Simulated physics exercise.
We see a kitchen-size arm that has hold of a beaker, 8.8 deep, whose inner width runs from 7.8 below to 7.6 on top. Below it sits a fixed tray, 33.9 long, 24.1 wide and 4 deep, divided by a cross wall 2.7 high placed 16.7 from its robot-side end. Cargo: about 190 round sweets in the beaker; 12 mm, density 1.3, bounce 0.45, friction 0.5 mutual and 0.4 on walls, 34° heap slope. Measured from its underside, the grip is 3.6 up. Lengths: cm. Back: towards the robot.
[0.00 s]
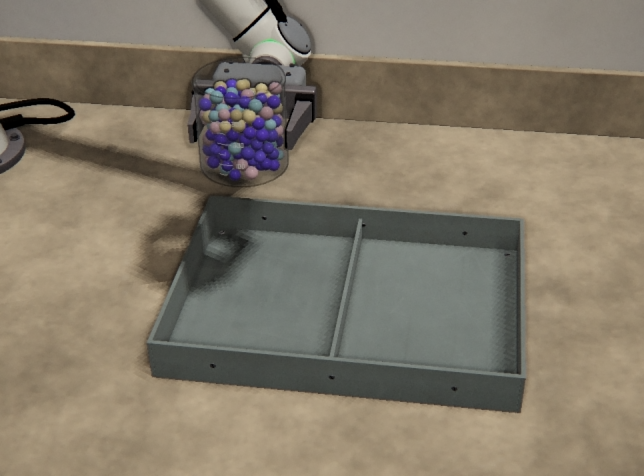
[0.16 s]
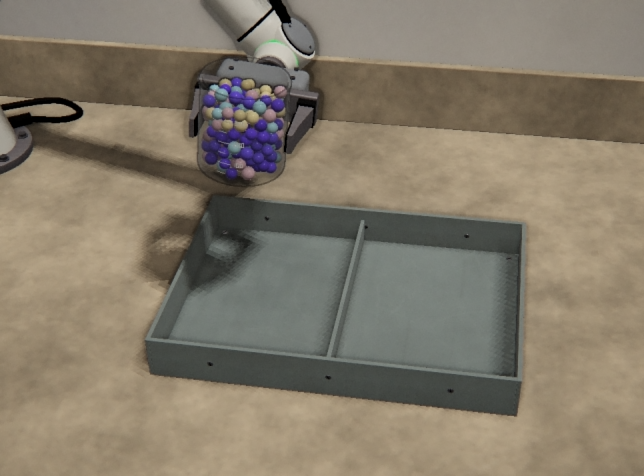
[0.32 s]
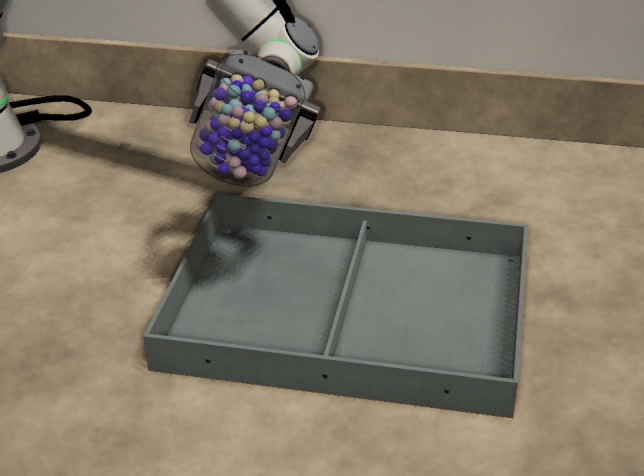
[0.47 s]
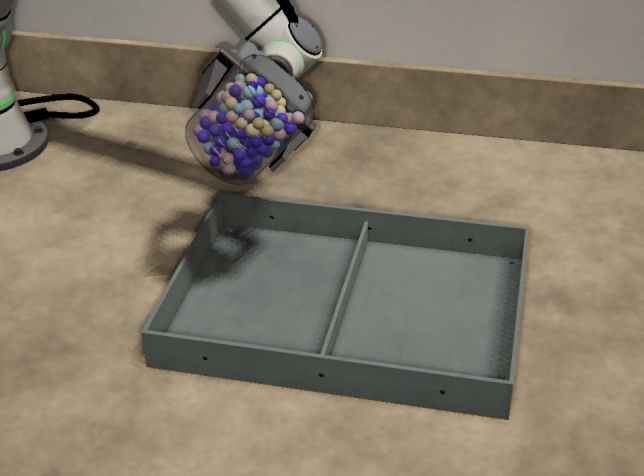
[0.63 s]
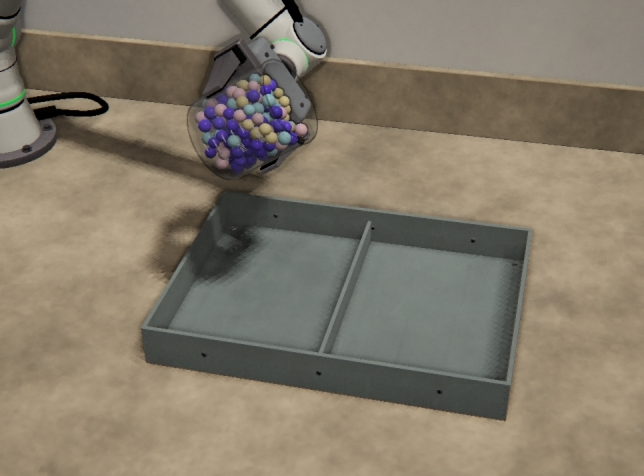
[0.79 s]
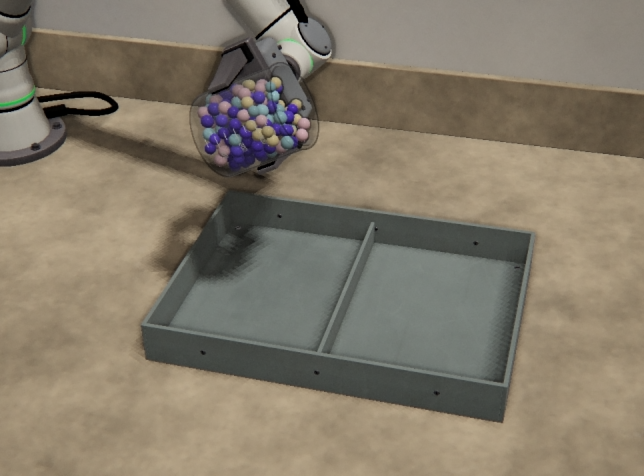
On a mottled countertop, a robot arm steadily tilting a clear beaker of colourful round sweets above an empty divided grey tray.
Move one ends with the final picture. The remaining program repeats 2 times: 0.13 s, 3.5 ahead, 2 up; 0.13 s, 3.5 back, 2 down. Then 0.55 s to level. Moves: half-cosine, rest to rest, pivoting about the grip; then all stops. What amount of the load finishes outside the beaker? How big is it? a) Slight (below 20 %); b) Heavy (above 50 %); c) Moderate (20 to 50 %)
Moderate (20 to 50 %).
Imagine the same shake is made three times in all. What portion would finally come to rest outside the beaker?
I'd expect something close to 40 per cent.
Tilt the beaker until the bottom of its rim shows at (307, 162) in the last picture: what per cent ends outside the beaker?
My estimate is some 80 per cent.
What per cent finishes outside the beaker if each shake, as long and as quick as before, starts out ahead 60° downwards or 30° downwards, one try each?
Roughly 5 per cent, then 10 per cent.
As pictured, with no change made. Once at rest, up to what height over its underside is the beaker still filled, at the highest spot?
7.0 cm.
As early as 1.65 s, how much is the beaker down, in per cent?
About 30 per cent.
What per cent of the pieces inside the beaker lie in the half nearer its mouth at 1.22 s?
Near 55 in a hundred.
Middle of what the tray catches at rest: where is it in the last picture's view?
Near pixel (386, 303).
By 1.22 s, tilted 62° forward, highest piece 24 above the table; 155 in the beaker, 23 in the far-side part, 7 in the robot-side part, 5 in flight or on a rim.
By 1.65 s, tilted 20° forward, highest piece 25 above the table; 130 in the beaker, 46 in the far-side part, 13 in the robot-side part, 1 in flight or on a rim.
By 2.06 s, level, highest piece 24 above the table; 129 in the beaker, 46 in the far-side part, 15 in the robot-side part.
By 3.11 s, level, highest piece 24 above the table; 129 in the beaker, 46 in the far-side part, 15 in the robot-side part.
Final count, 129 in the beaker, 46 in the far-side part, 15 in the robot-side part. That is 32 % outside the beaker.
